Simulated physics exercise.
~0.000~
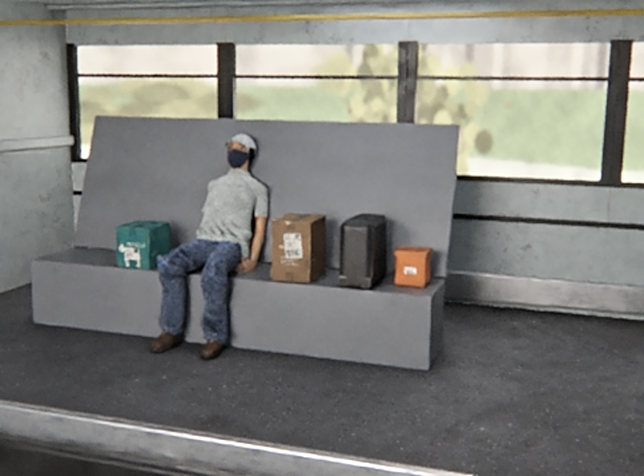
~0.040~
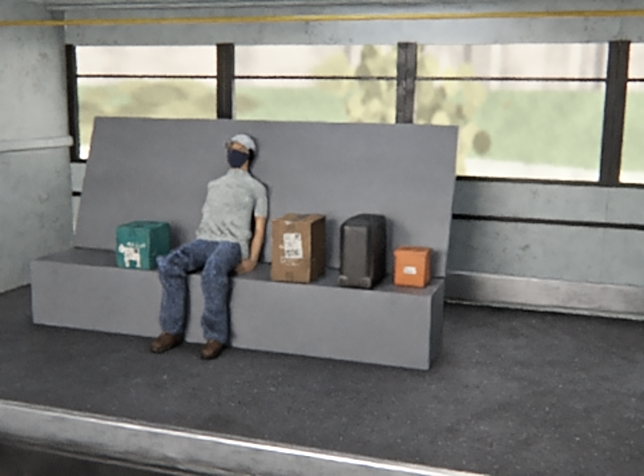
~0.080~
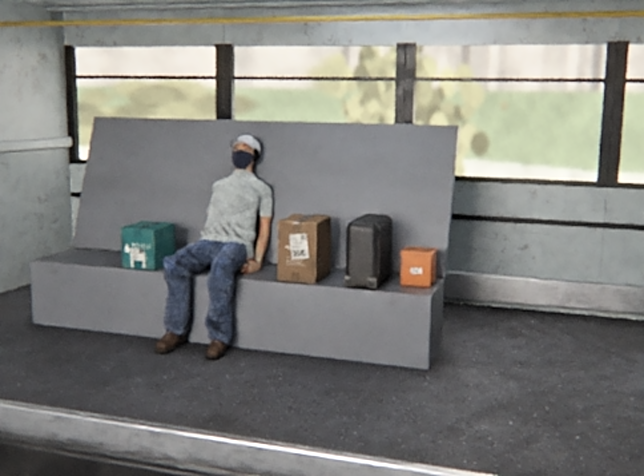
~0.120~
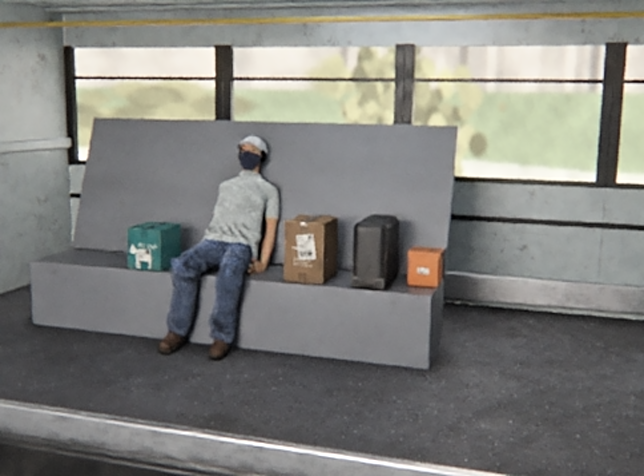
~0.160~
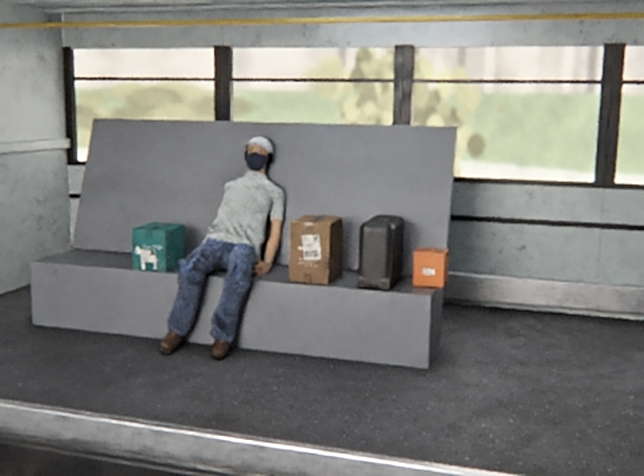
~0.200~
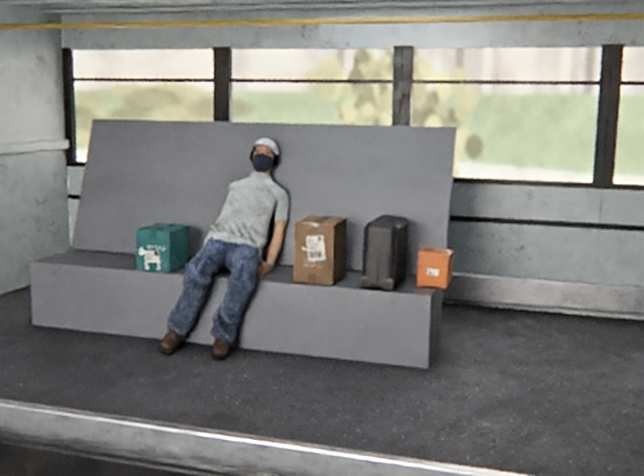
Inside a shuttle with a row of wide windows, a long grey bench is seen from the front and slightly above by a still camera. A masked commuter in a cap, grey shirt and jeans slumps on it, a green box at left, a brown carton, black case and small orange tub at right. All slide a short way right along the seat, the commuter's legs trailing and slanting.
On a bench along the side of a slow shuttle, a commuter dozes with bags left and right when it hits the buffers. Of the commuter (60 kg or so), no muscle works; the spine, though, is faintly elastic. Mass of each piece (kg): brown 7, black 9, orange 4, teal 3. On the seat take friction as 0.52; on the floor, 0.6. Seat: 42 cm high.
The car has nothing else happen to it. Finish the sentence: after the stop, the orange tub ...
... has fallen down.
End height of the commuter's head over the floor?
About 55 cm above the floor.
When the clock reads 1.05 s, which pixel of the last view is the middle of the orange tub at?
Near (487, 343).
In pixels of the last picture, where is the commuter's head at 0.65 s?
I'd put it around pixel (305, 178).
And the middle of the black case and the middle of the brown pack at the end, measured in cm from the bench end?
Measured at the end, the black case is 30 cm short and the brown pack is 60 cm short.
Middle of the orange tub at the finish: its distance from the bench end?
Roughly 30 cm past.
After 0.40 s the orange tub is 6 cm past the bench end, tilted 45°, near (449, 272) in the last picture's view; the black case 28 cm short of the bench end, tilted 10°.
After 0.65 s the orange tub is 19 cm past the bench end, tilted 130°, near (469, 336) in the last picture's view; the black case 31 cm short of the bench end, tilted 5°.
After 1.05 s the orange tub is 29 cm past the bench end, tilted 180°, near (487, 343) in the last picture's view; the black case 30 cm short of the bench end, tilted 0°.
Final state at 2.3 s, brown pack stays on; black case stays on; orange tub drops off; teal holdall stays on; commuter's hips keep to the seat.
